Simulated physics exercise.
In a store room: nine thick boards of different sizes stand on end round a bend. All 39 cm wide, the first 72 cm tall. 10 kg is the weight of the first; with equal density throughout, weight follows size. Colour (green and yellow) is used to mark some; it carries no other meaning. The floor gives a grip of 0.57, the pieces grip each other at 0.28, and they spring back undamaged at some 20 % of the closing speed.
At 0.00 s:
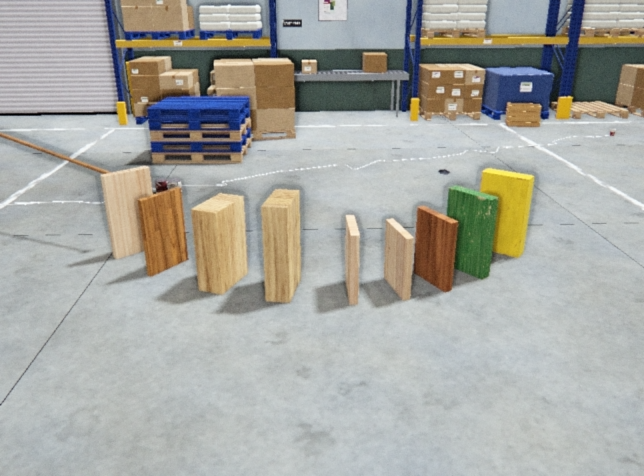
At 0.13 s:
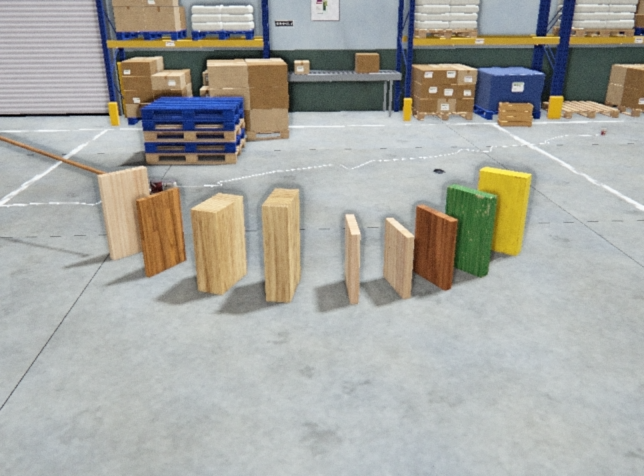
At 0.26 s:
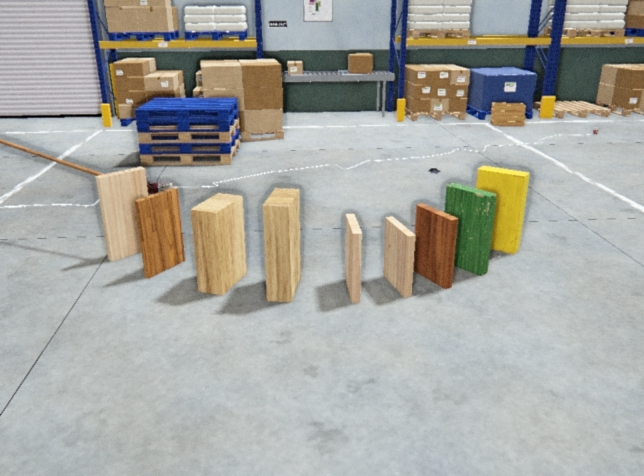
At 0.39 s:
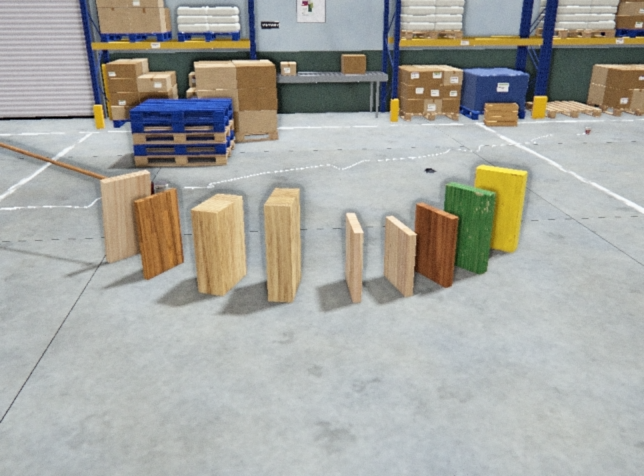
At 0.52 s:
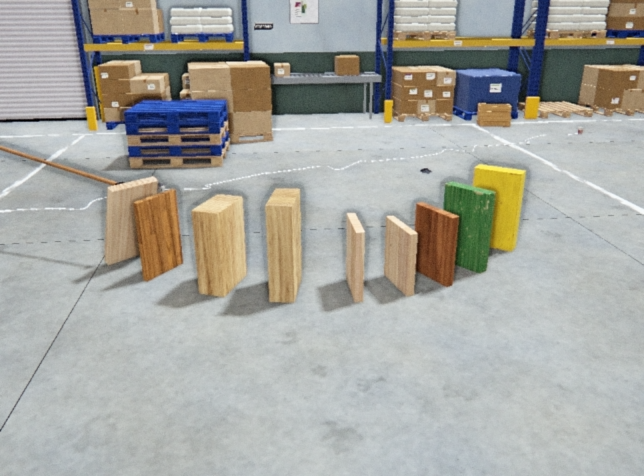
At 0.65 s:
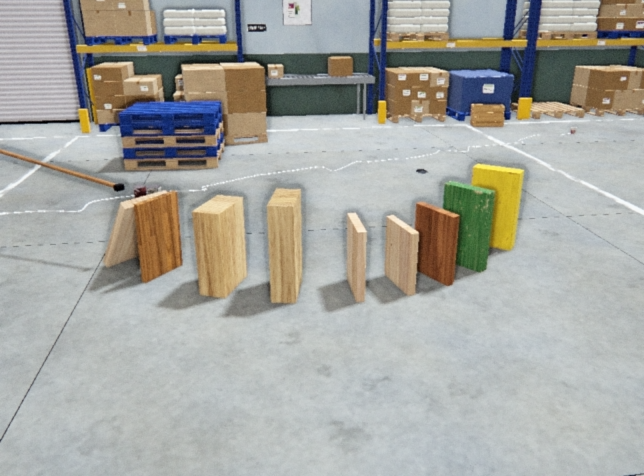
Nine thick upright boards stand in a curved row on the grey concrete floor of a store room, seen from slightly above, with racks, boxes and blue pallets behind. Pale and brown wooden boards run from the left to a green one and a yellow one at right. A pole pushes in from the left, tilting the first pale board rightward against its brown neighbour, while the camera moves slightly.
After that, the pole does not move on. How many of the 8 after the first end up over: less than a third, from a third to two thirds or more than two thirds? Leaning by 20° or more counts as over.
Over two thirds.
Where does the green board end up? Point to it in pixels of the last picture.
Its middle finishes near pixel (488, 241) of the last picture.
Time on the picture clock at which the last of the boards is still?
At around 3.0 s.
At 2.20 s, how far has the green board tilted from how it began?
Some 10°.
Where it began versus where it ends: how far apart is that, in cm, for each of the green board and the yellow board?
Approx. distance from start in cm - green 40, yellow 50.
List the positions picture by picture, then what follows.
In the first frame (pixels give the middle of a visible side; the camera moves round a little), pole end 14 cm from the first board; yellow board (500, 215); green board (465, 234); none of the others has stirred.
Pole end 7 cm from the first board; yellow board (498, 214), in the second frame.
Pole end pushing; yellow board (496, 212), in the third frame.
Pole end pushing; yellow board (495, 211); none of the others has stirred, in the fourth frame.
Pole end stopped; yellow board (493, 210); none of the others has stirred, in the fifth frame.
Pole end (114, 188) stopped; green board (462, 228); none of the others has stirred, in the sixth frame.
After 0.86 s, 1 of the 8 other boards over.
After 1.90 s, 3 of the 8 other boards over.
After 2.20 s, 6 of the 8 other boards over; green board 11° from how it stood.
After 2.60 s, 8 of the 8 other boards over; green board 71° from how it stood; yellow board 50° from how it stood.
In the end (3.1 s), 8 of the 8 other boards over; yellow board lying flat; green board lying flat. That is 100 per cent. Not one is left standing. From the last view, middles, yellow board near (506, 223), green board near (488, 241).
